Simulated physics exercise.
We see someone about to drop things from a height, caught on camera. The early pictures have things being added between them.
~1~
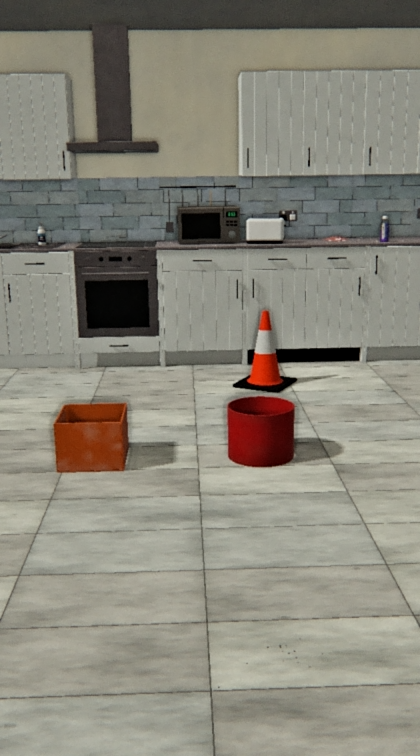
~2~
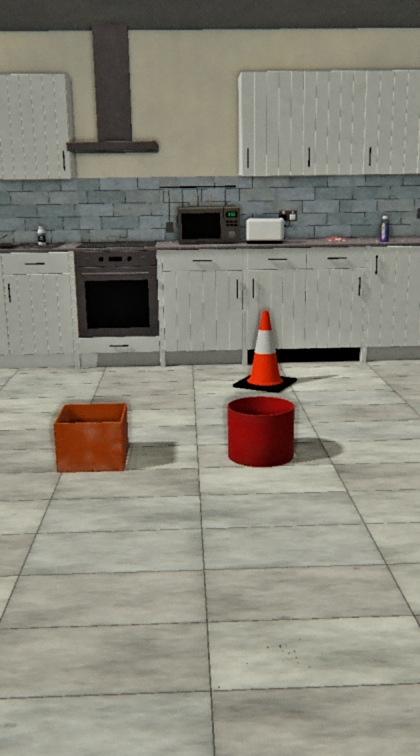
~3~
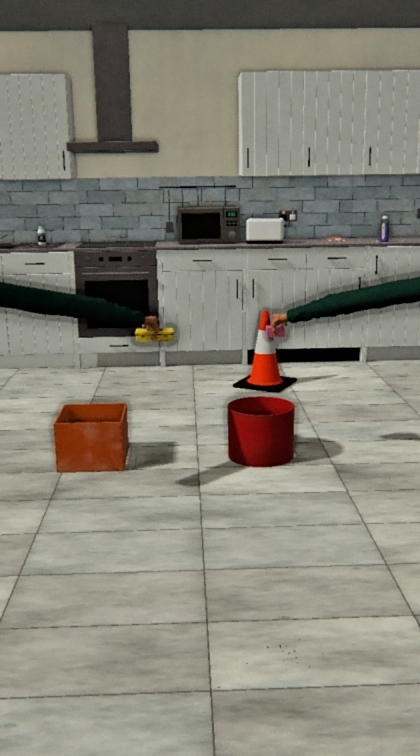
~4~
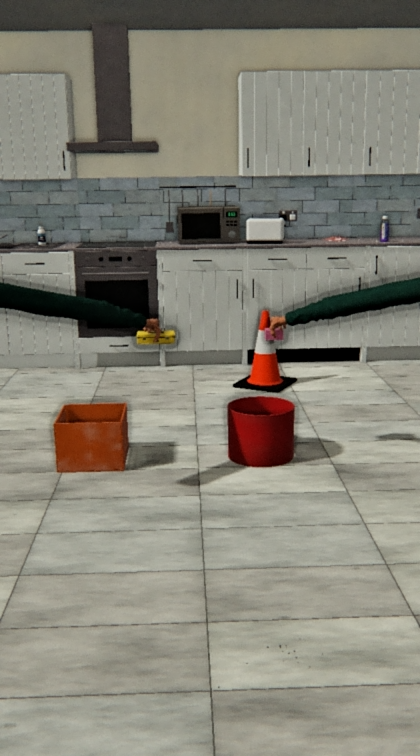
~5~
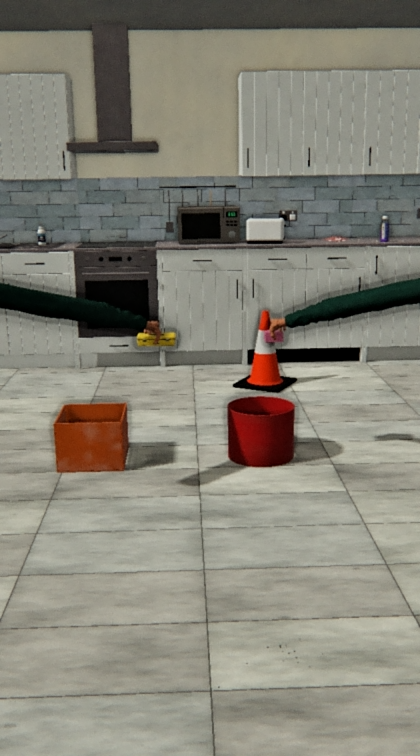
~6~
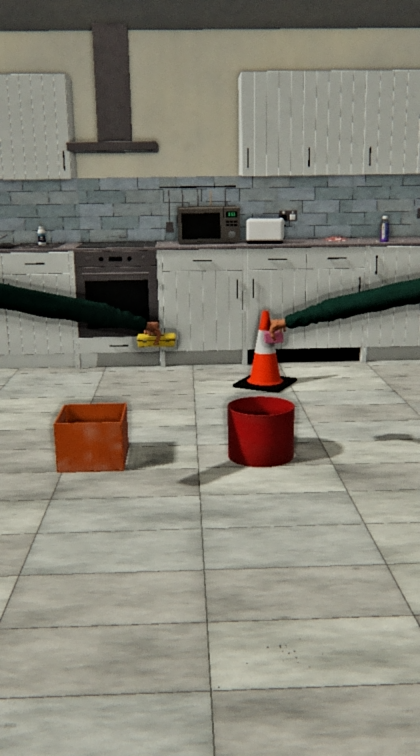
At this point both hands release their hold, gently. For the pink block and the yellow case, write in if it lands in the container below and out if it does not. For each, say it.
Pink block: In, yellow case: Out.
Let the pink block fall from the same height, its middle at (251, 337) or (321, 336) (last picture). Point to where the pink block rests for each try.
It settles at (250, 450) in the first case and at (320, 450) in the second.
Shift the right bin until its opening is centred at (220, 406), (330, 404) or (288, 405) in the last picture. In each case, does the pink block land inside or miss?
In the first case it does not go in, in the second it does not go in, in the third it falls in.
Then, 0.24 s after the last picture, pink block falling near (273, 376); yellow case falling near (158, 380).
At rest, the pink block lands inside, near (273, 449); the yellow case misses, near (160, 454).
